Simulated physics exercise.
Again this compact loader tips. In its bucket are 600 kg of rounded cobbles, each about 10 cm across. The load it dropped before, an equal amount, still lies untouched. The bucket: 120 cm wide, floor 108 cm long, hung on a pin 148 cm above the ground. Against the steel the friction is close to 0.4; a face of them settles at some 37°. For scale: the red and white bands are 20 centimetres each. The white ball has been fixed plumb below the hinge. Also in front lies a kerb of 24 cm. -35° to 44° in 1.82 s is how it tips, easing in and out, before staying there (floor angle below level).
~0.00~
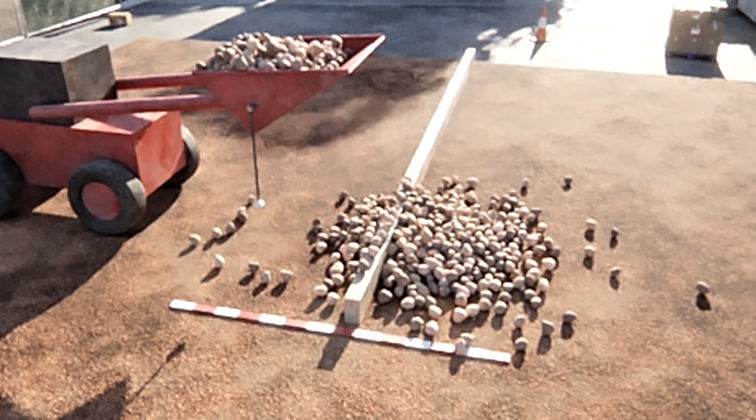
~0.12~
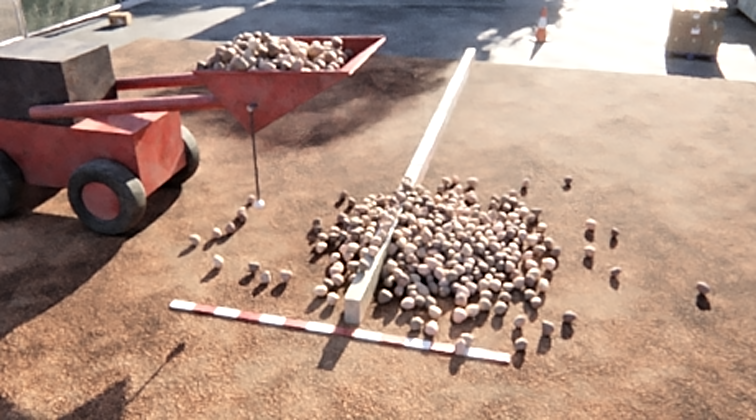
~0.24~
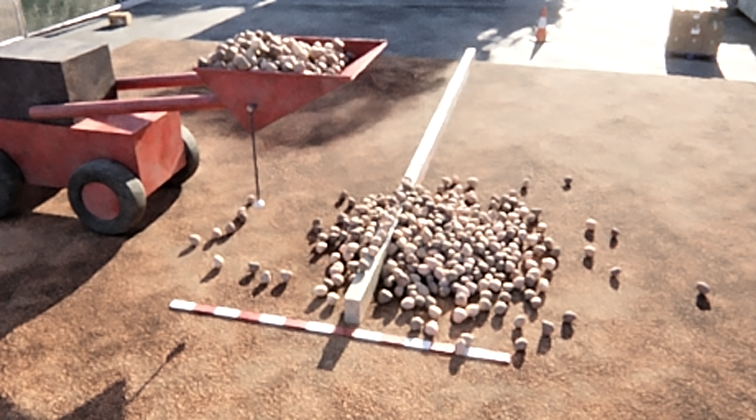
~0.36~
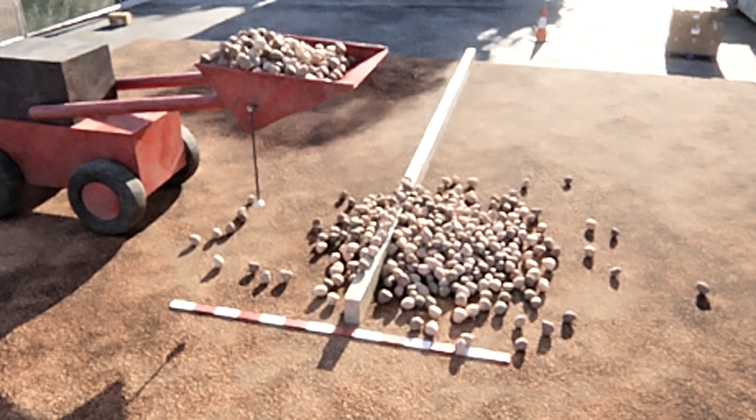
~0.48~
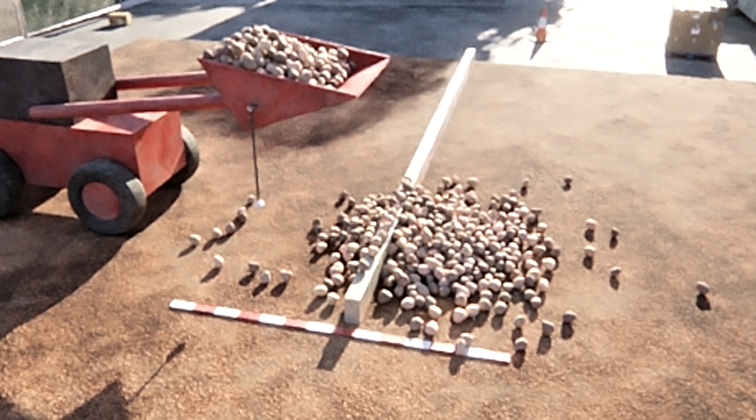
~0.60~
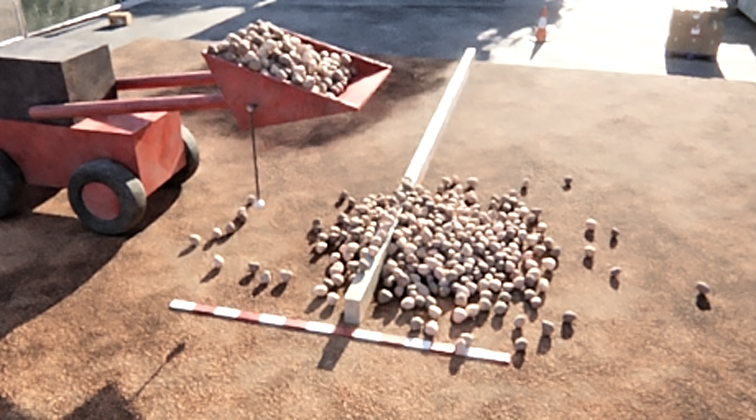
A red bucket heaped with rounded, pale stones, held out by a small red loader with dark wheels at the left, tilts gradually, its right-hand lip dipping lower while the stones shift slightly inside. The view looks down from a fixed position onto sunlit brown ground with paving behind. Below, a pale kerb, scattered cobbles and a red-and-white banded strip stay still.
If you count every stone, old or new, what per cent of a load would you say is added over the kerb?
I would say about 26 per cent.
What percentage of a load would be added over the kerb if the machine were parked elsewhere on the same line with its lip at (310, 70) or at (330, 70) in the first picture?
Near 0 in a hundred first, near 10 in a hundred second.
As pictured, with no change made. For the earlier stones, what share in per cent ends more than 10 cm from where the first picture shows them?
The answer is about 10 per cent.
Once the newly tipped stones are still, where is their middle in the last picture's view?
Their middle rests near (369, 222).
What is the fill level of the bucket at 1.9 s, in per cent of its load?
Roughly 20 per cent of its load.
After 1.4 s the floor is at 31°; in per cent of one load, 93 in the bucket, 26 on this side of the kerb, 81 over the kerb; the foremost stones are at (599, 248).
After 1.9 s the floor is at 44°; in per cent of one load, 22 in the bucket, 86 on this side of the kerb, 92 over the kerb; the foremost stones are at (599, 248).
After 2.3 s the floor is at 44°; in per cent of one load, 0 in the bucket, 97 on this side of the kerb, 104 over the kerb; the foremost stones are at (599, 248).
After 5.1 s the floor is at 44°; in per cent of one load, 0 in the bucket, 93 on this side of the kerb, 108 over the kerb; the foremost stones are at (599, 248). Net gain over the kerb, 26.
